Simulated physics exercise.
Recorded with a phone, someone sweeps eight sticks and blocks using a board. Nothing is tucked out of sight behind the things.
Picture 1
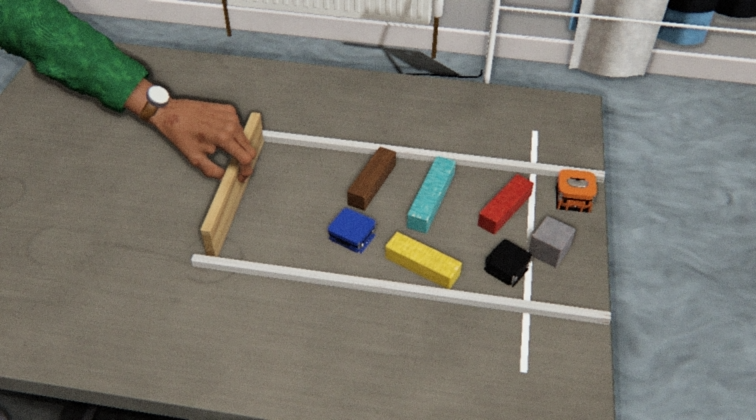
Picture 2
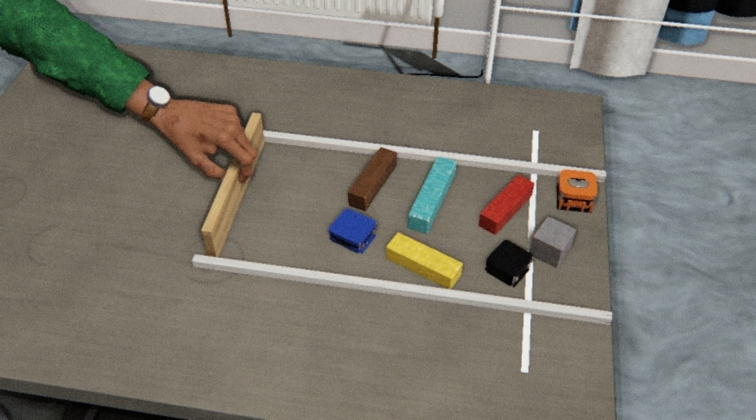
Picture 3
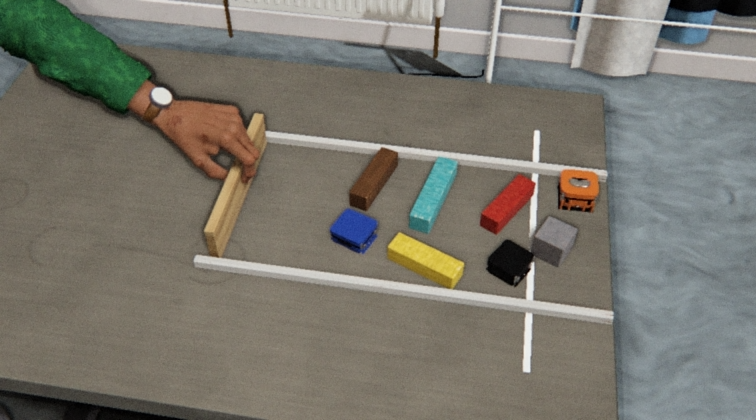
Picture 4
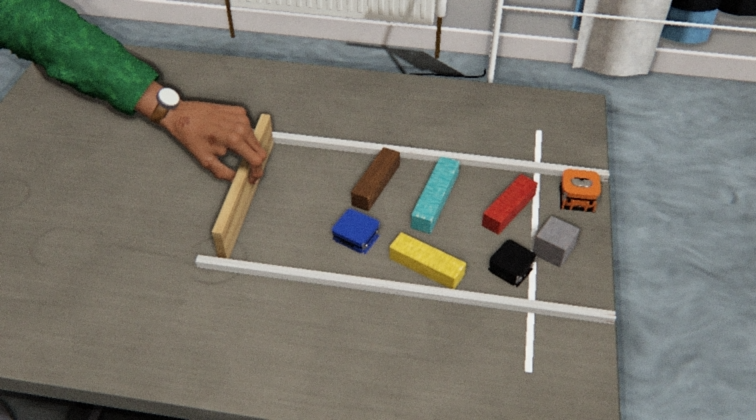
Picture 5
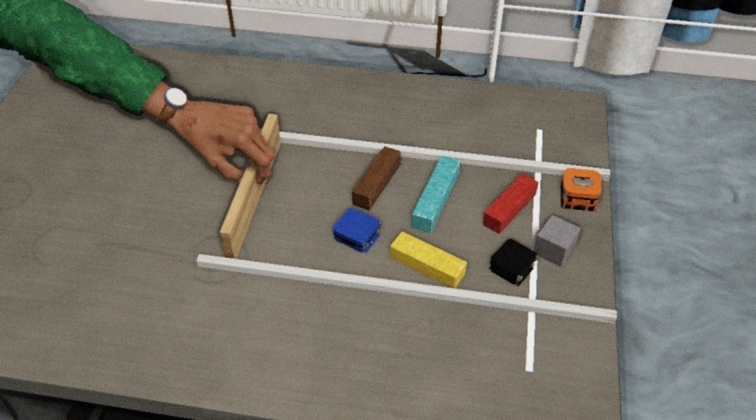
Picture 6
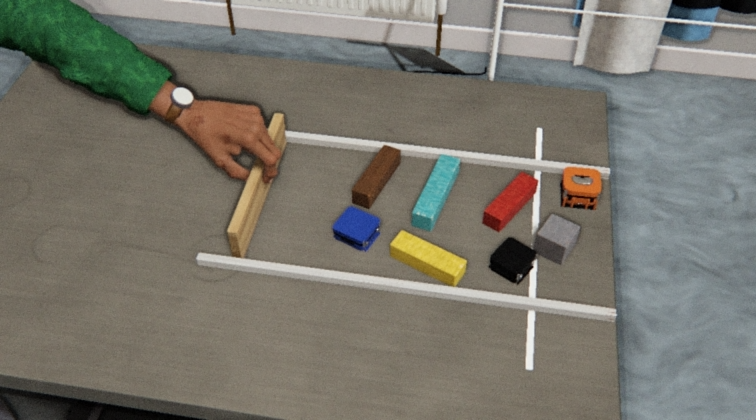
A hand in a green sleeve slid an upright wooden board a little to the right between two white strips, while the colourful blocks and sticks ahead of it stayed untouched on the table.
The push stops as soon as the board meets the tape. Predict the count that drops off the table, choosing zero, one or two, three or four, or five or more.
The count that drops off is one or two.
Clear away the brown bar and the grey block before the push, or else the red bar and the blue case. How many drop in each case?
I'd say 0 the first time and 0 the second time.
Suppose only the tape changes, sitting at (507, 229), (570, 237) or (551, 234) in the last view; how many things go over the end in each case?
It would be 0, then 4, then 2.
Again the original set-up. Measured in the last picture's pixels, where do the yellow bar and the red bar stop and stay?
Result: One at about (574, 285), the other at about (596, 205).
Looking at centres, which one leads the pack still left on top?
The red bar finishes closest.
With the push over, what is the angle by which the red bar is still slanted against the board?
Some 10 degrees.
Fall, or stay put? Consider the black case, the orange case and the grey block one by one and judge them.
Result - black case stays put, orange case leaves the top, grey block leaves the top.
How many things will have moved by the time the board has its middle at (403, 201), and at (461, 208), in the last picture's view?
Tally at point one: 4; at point two: 7.
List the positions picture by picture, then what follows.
The first frame shows orange case (575, 191); grey block (551, 242); black case (507, 264); board (235, 182); tape (530, 235).
The second frame shows grey block (552, 242); yellow bar (424, 261).
The third frame shows black case (510, 265); brown bar (374, 178).
The fourth frame shows orange case (579, 190); turquoise bar (436, 194).
The fifth frame shows grey block (557, 241); blue case (357, 232).
The sixth frame shows orange case (580, 188); grey block (556, 239); black case (512, 262); board (260, 183); tape (535, 232).
Soon after, none off yet; orange case at rest near (580, 188); grey block at rest near (556, 239); black case at rest near (512, 262).
Then, none off yet; orange case at rest near (580, 188); grey block moving near (559, 237); black case moved a little near (525, 254).
At rest, the number that fall off is one or two; fallen, grey block and orange case.
